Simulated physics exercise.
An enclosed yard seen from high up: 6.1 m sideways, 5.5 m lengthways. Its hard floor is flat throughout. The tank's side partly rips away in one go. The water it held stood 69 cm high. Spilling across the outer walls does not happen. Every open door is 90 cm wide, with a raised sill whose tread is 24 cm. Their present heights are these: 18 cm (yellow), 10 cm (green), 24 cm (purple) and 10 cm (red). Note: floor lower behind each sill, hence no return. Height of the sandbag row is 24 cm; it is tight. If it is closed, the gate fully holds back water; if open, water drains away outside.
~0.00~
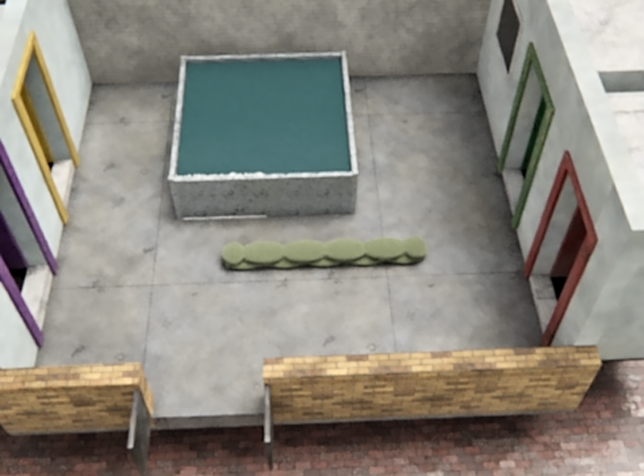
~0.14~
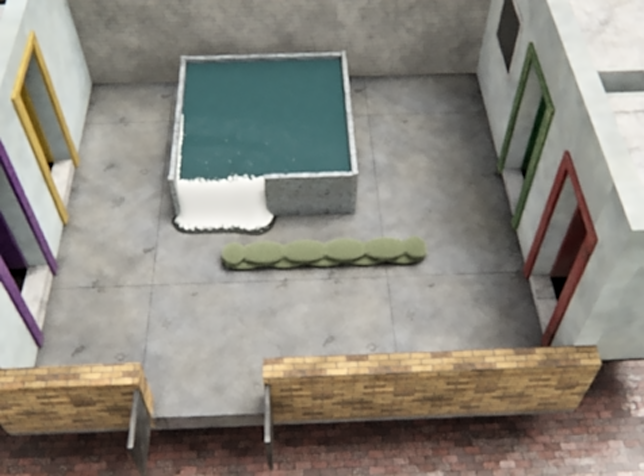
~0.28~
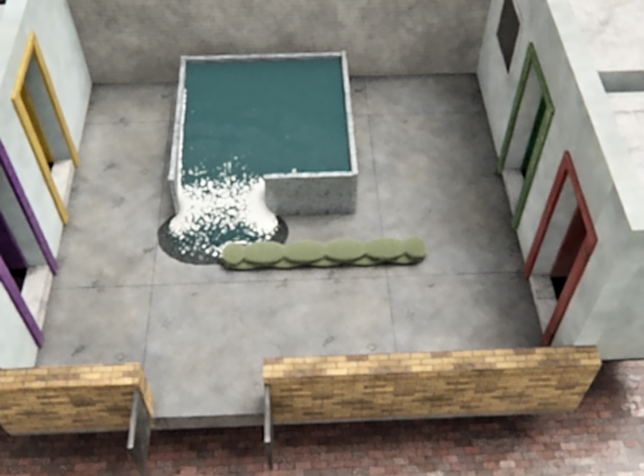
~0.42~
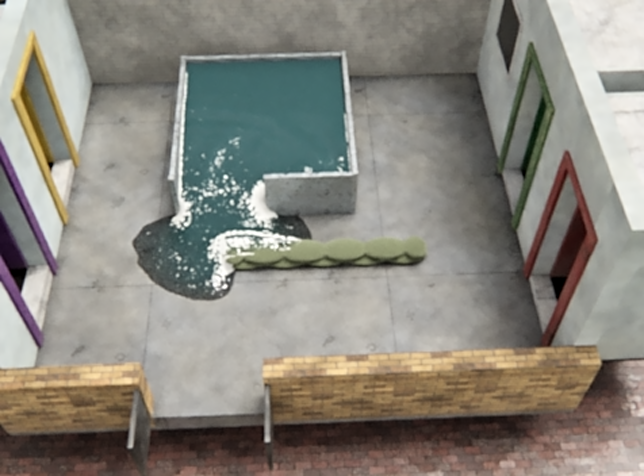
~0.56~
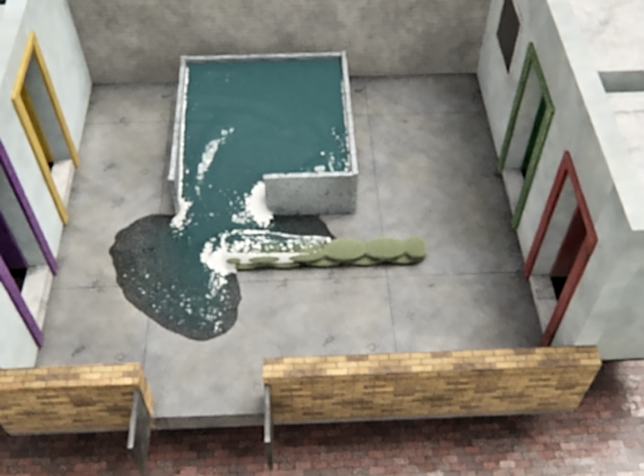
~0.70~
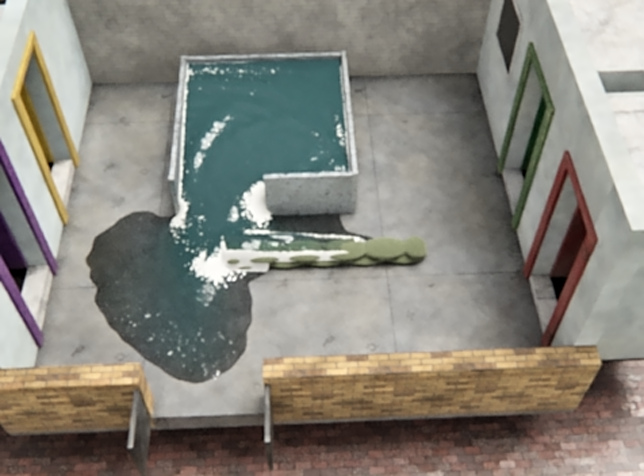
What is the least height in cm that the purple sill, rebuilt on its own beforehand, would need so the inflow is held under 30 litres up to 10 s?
Around 22 cm would be enough.
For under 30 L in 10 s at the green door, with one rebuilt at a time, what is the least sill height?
About 9.5 cm at green.
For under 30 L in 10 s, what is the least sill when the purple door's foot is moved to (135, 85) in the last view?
It needs about 8.0 cm.
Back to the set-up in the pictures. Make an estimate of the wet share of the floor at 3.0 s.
Wet share: Around 55 %.
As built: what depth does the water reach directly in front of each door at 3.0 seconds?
At the yellow door the depth is 1 cm, at green 13 cm, at purple 28 cm and at red 3 cm.
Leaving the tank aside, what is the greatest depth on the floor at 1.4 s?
About 48 cm.
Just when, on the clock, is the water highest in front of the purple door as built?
That happens close to 2.8 s on the clock.
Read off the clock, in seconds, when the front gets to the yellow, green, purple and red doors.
So yellow sees it at 3.0 s, green at 1.6 s, purple at 1.1 s and red at 2.8 s.
After 1.4 s water covers 40 % of the floor, deepest (48 cm) near (237, 246); 7 cm at the purple door, 0 litres in over its 24 cm sill.
After 3.0 s water covers 55 % of the floor, deepest (34 cm) near (237, 246); 28 cm at the purple door, 10 litres in over its 24 cm sill.
After 10.0 s water covers 95 % of the floor, deepest (12 cm) near (237, 246); 11 cm at the purple door, 17 litres in over its 24 cm sill.
At the purple door as built, the water arrived by 1.2 s and peaked near 28 cm at 2.8 s.
Run again over the same 10 s with other heights there, 82 litres in over 17.5 cm, 16 litres over 24 cm. The limit of 30 litres is kept from about 22 cm up.
